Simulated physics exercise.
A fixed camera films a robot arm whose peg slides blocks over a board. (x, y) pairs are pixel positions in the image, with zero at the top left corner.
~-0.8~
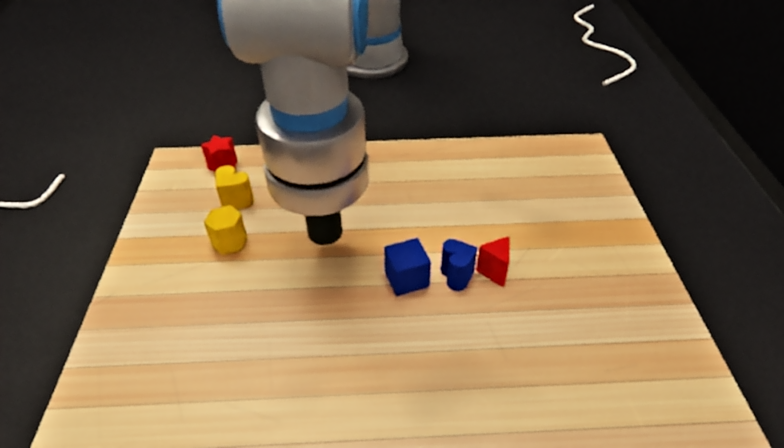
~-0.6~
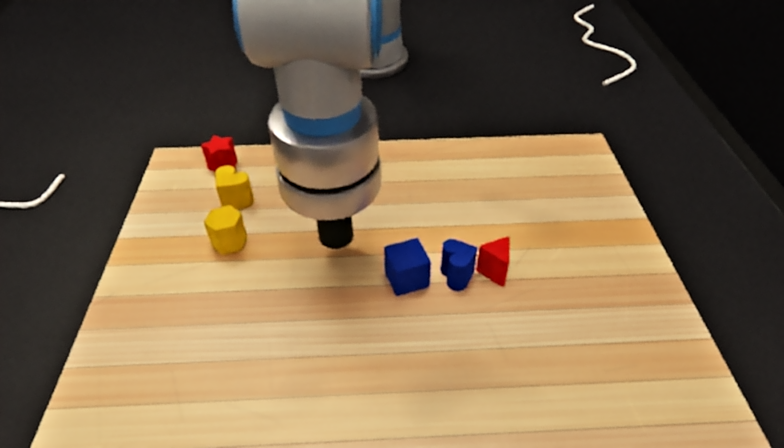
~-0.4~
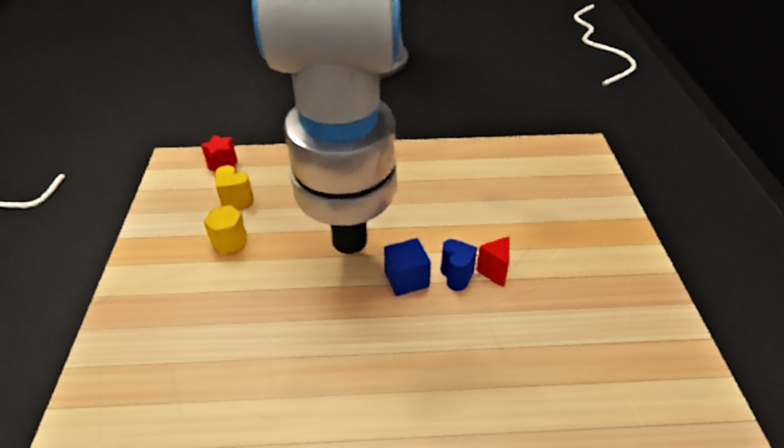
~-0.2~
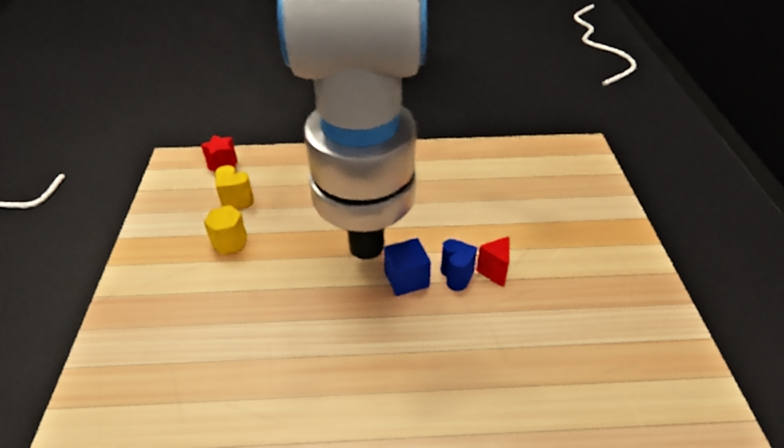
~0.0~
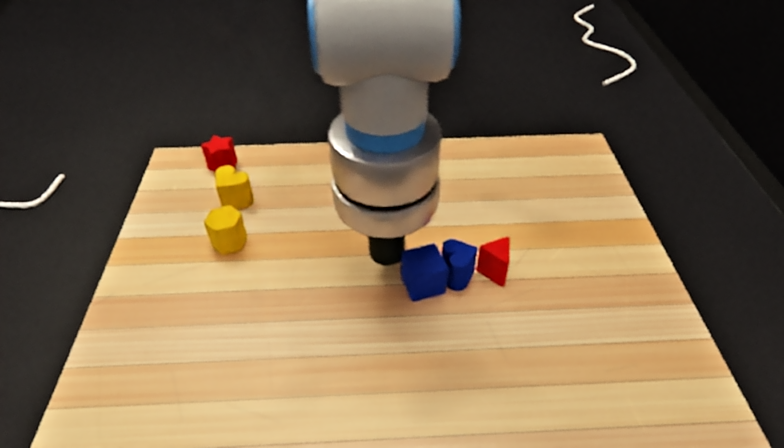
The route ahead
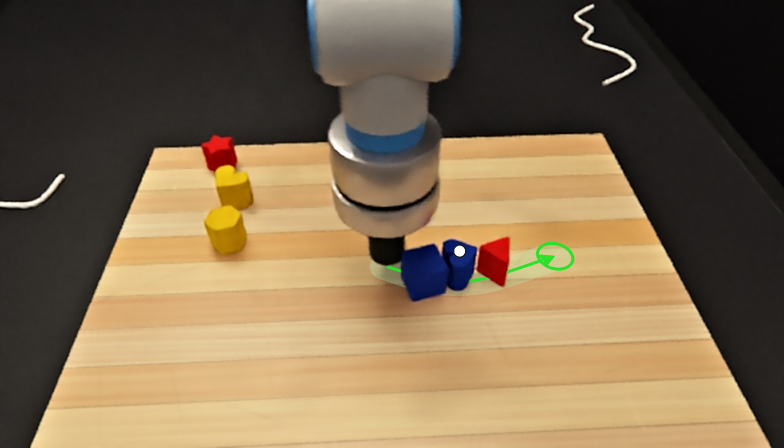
On a wooden board, a robot arm moves right toward the blue cube and pushes it against the blue heart-shaped block.
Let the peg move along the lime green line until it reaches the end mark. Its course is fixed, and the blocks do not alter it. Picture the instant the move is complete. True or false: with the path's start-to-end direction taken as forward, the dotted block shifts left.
The statement is true.
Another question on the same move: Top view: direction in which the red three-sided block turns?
From overhead, clockwise.
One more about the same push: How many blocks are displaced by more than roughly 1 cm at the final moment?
My count: 3 or more.
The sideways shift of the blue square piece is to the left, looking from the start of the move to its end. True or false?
The statement is incorrect.
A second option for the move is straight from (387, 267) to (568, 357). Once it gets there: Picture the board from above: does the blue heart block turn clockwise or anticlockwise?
Seen from above, counterclockwise.
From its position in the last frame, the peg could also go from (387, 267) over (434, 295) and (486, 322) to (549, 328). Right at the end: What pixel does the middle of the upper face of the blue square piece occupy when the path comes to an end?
Final place: (599, 314).
Path on the board, from (387, 267) by way of (445, 281) and (504, 273) to (555, 256); the dot is on the blue heart block.
What follows on the original path. One third of the way, peg (447, 267); blue square piece (470, 282); blue heart block (485, 251), turned 40° anticlockwise; red three-sided block (509, 246), turned 35° clockwise.
Two thirds of the way, peg (508, 259); blue square piece (479, 286), turned 15° clockwise; blue heart block (546, 242), turned 45° anticlockwise; red three-sided block (568, 235), turned 30° clockwise.
At the end, peg (559, 242); blue square piece (479, 286), turned 15° clockwise; blue heart block (598, 230), turned 25° anticlockwise; red three-sided block (623, 230), turned 50° clockwise.
